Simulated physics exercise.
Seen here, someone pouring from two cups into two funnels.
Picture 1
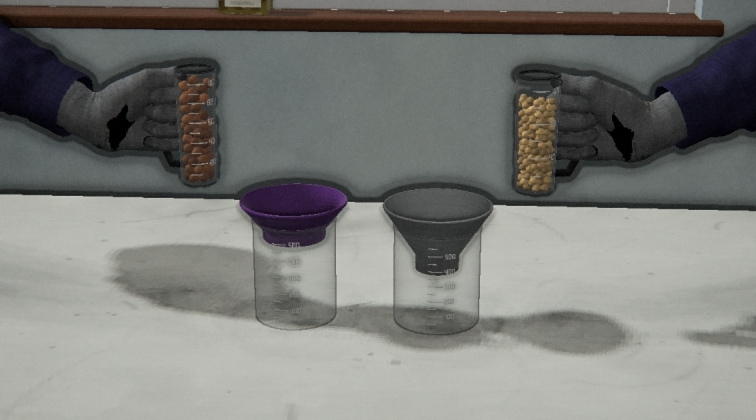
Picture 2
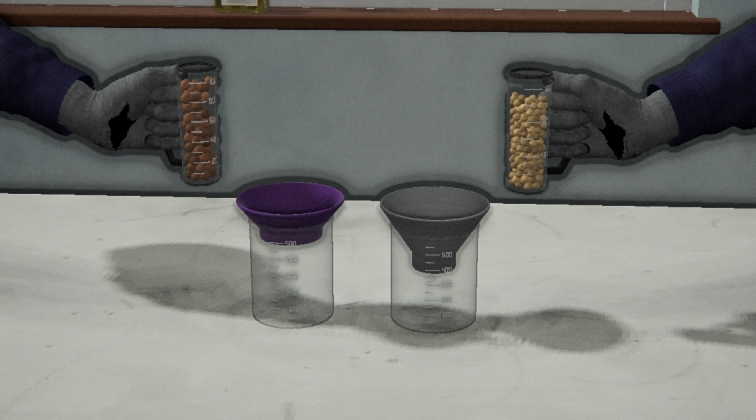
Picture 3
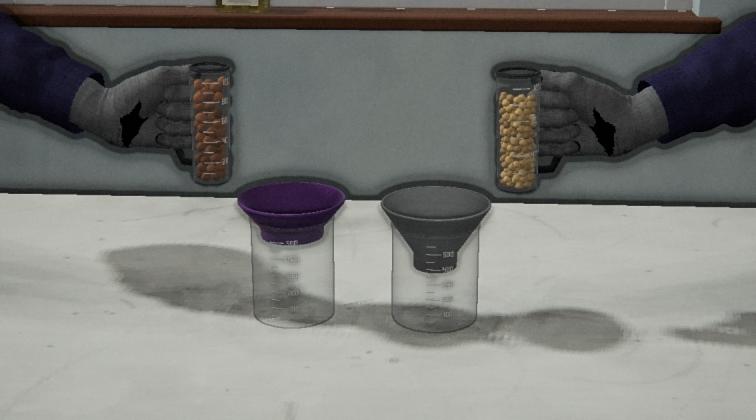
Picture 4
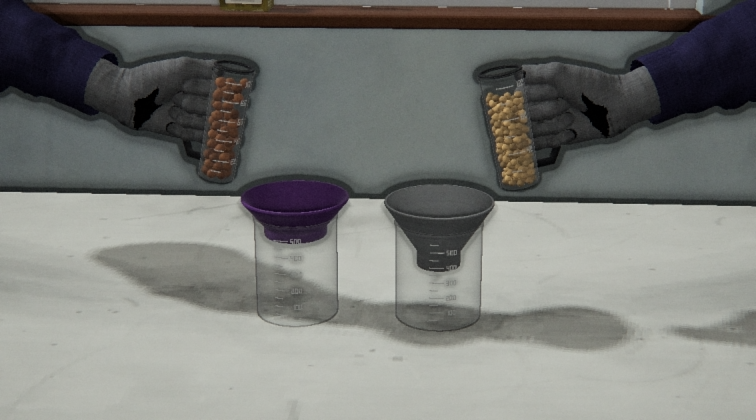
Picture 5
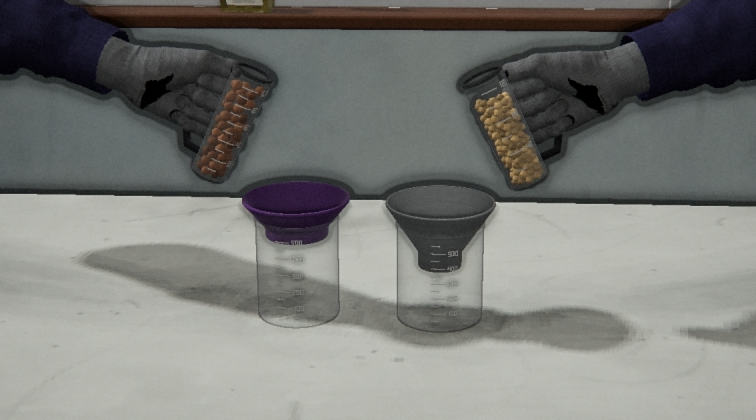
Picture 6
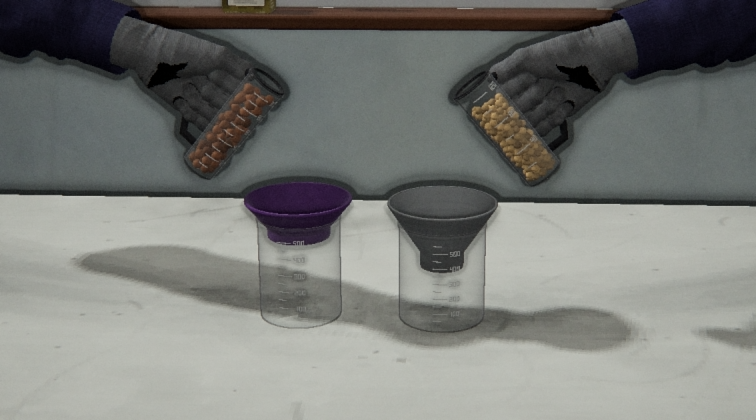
Two gloved hands holding clear cups, one of brown nuts on the left and one of dried chickpeas on the right, moved closer together and steadily tilted the cups inward above two funnels on beakers.
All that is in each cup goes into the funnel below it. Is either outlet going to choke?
On the left it runs clear, on the right it runs clear.
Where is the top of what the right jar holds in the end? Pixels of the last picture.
At about (458, 300).
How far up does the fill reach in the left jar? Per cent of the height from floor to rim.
Some 20 per cent.
Then, 0.27 s past the last view, left, all still in the cup; right, all still in the cup.
Then, 0.55 s past the last view, left, nearly all still in the cup, a stray few in or over the funnel; right, nearly all still in the cup, a stray few in or over the funnel.
Then, 0.89 s past the last view, left, about half still in the cup, about a quarter in or over the funnel, about a quarter down in the jar; right, about half still in the cup, about a third in or over the funnel, a small part down in the jar.
Finally, left, all down in the jar; right, all down in the jar.
